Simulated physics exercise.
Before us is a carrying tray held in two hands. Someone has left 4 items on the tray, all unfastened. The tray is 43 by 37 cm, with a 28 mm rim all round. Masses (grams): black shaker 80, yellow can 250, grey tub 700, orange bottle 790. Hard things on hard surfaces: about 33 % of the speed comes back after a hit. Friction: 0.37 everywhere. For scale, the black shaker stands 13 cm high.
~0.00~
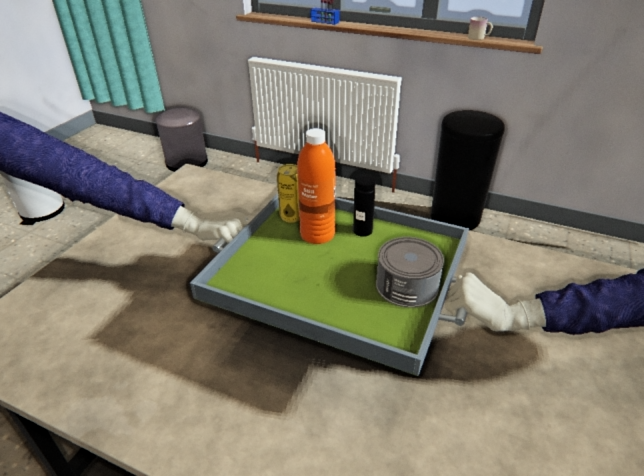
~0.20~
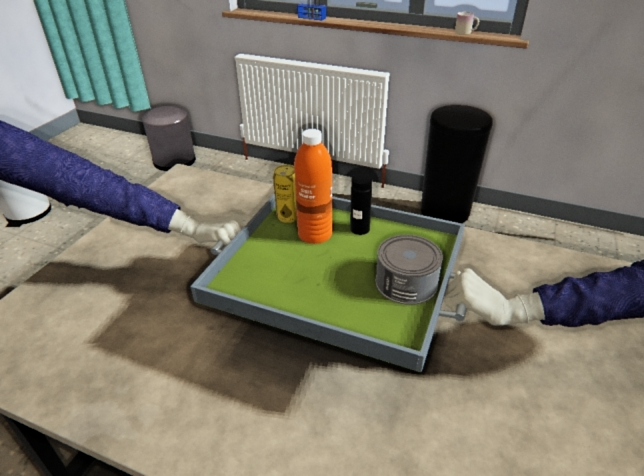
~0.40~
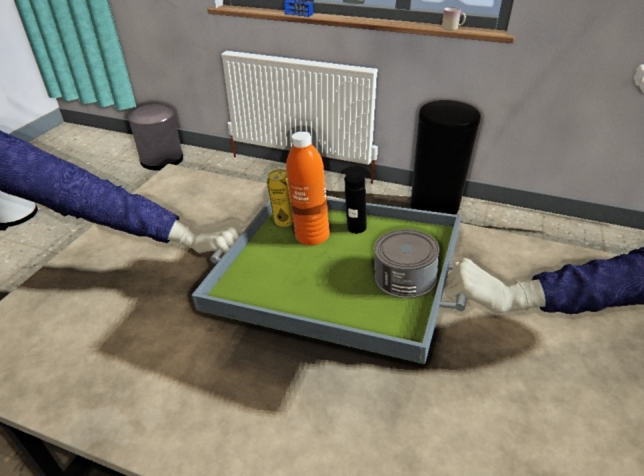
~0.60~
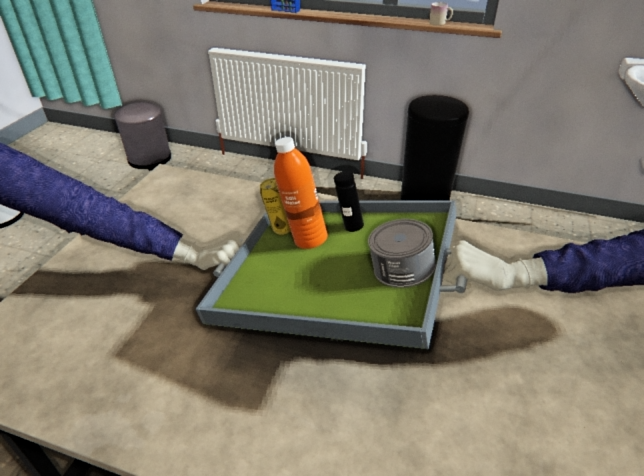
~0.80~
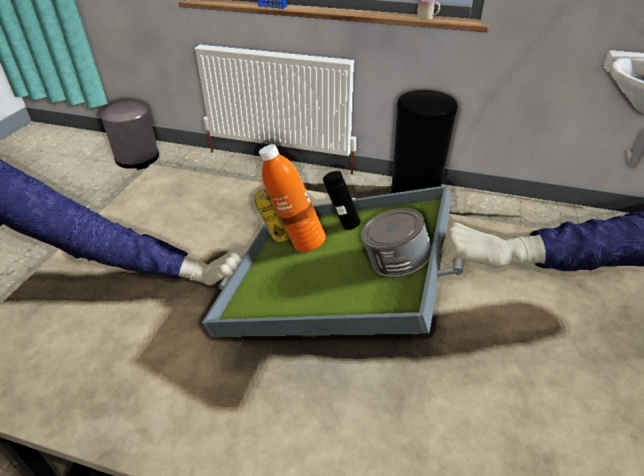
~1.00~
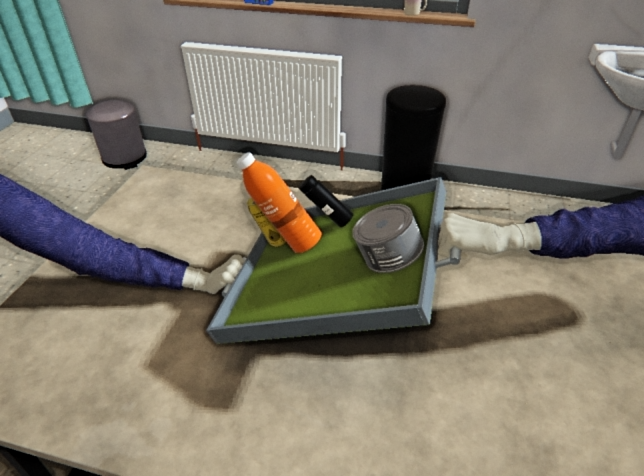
In a grey-walled room with a white radiator, black and grey bins and a teal curtain, a stone-like tabletop is seen from above. Two white-gloved hands in blue sleeves hold a grey-rimmed green tray carrying a yellow can, orange bottle and black shaker behind a grey tub at right. The tray starts level, then its right side rises steadily, the bottle, can and shaker leaning left, while the view drifts right.
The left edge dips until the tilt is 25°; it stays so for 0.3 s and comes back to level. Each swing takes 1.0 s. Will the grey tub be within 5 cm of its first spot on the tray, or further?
The grey tub leaves its spot.
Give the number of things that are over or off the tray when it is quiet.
3 of them.
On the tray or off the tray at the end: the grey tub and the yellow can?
The grey tub is still on the tray; the yellow can finishes off the tray.
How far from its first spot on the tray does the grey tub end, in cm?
Some 30 cm.
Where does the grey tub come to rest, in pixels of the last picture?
Near (264, 237).
After 1.20 s, tilt 25°, left edge down; grey tub moved 5 cm near (367, 241); black shaker on its side; orange bottle 58° off its base.
After 1.50 s, tilt 24°, left edge down; yellow can and orange bottle now off the tray; grey tub moved 18 cm near (311, 252); black shaker on its side.
After 1.90 s, tilt 12°, left edge down; grey tub moved 30 cm near (263, 249); black shaker on its side.
In the end (2.9 s), off the tray, yellow can and orange bottle; toppled on the tray, black shaker; not toppled but over 5 cm from the start, grey tub. At the end, from the last picture's camera, grey tub near (264, 237).
